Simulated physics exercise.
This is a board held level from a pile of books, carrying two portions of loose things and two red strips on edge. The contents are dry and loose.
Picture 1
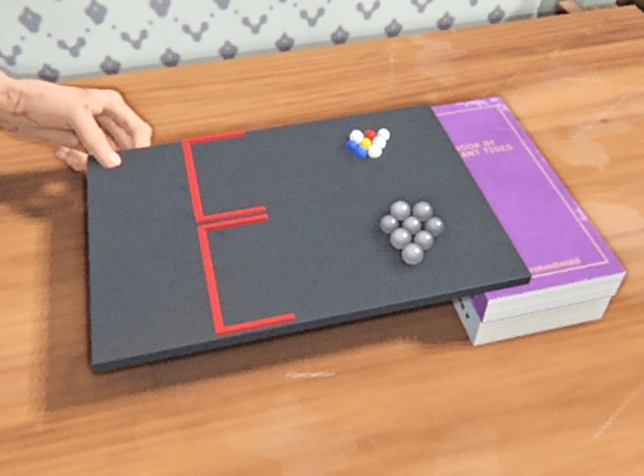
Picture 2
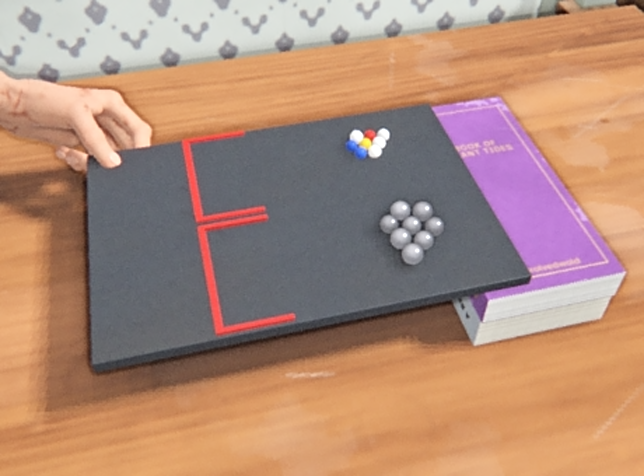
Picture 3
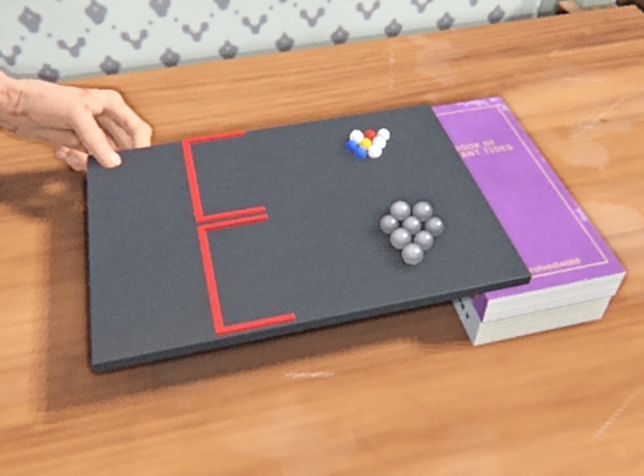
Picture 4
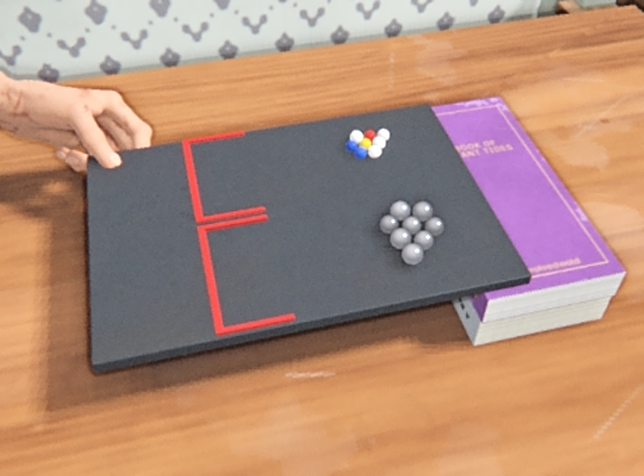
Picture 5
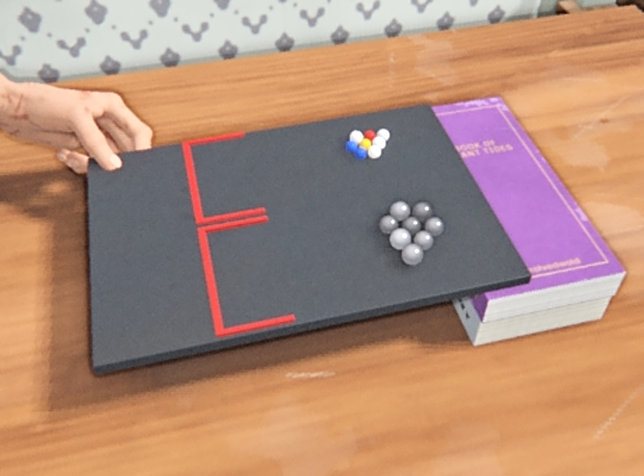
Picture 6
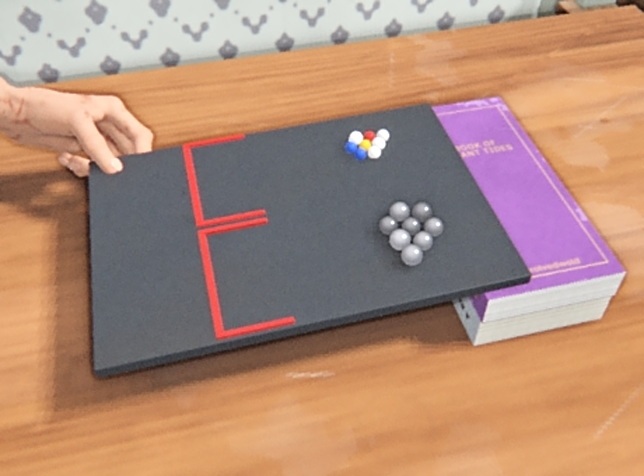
A hand held the left end of a dark board level against a purple book, with small colourful beads and grey balls resting beside red strips, then lowered that end very slightly.
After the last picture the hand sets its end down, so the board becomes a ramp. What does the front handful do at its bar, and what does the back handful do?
In the end the front handful carries on beyond the bar, and the back handful carries on beyond the bar.
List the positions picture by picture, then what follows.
In the first frame, held end of the board at (106, 356), level; book pile at (491, 196), about a quarter as high as the board is long; front handful at (412, 225), a few steel balls; back handful at (365, 145), a few round plastic beads; front bar at (210, 277), much lower than a piece; back bar at (192, 179), much lower than a piece.
In the second frame, held end of the board at (106, 356), level; back handful at (365, 145).
In the third frame, held end of the board at (106, 356), level; front handful at (412, 225).
In the fourth frame, held end of the board at (106, 356), level; back handful at (365, 145).
In the fifth frame, held end of the board at (107, 358), level; front handful at (412, 226).
In the sixth frame, held end of the board at (108, 361), down by 1°; book pile at (491, 196); front handful at (411, 226), not moving; back handful at (365, 146), not moving; front bar at (210, 281); back bar at (193, 183).
Then, 0.24 s past the last view, board sloping at 6°; front handful where it was; back handful where it was.
Then, 0.55 s past the last view, board sloping at 11°; front handful on its way down; back handful on its way down.
Then, 0.88 s past the last view, board resting at 13°; front handful most past its bar; back handful about two thirds past its bar.
Finally, board resting at 13°; front handful most past its bar; back handful all past its bar.
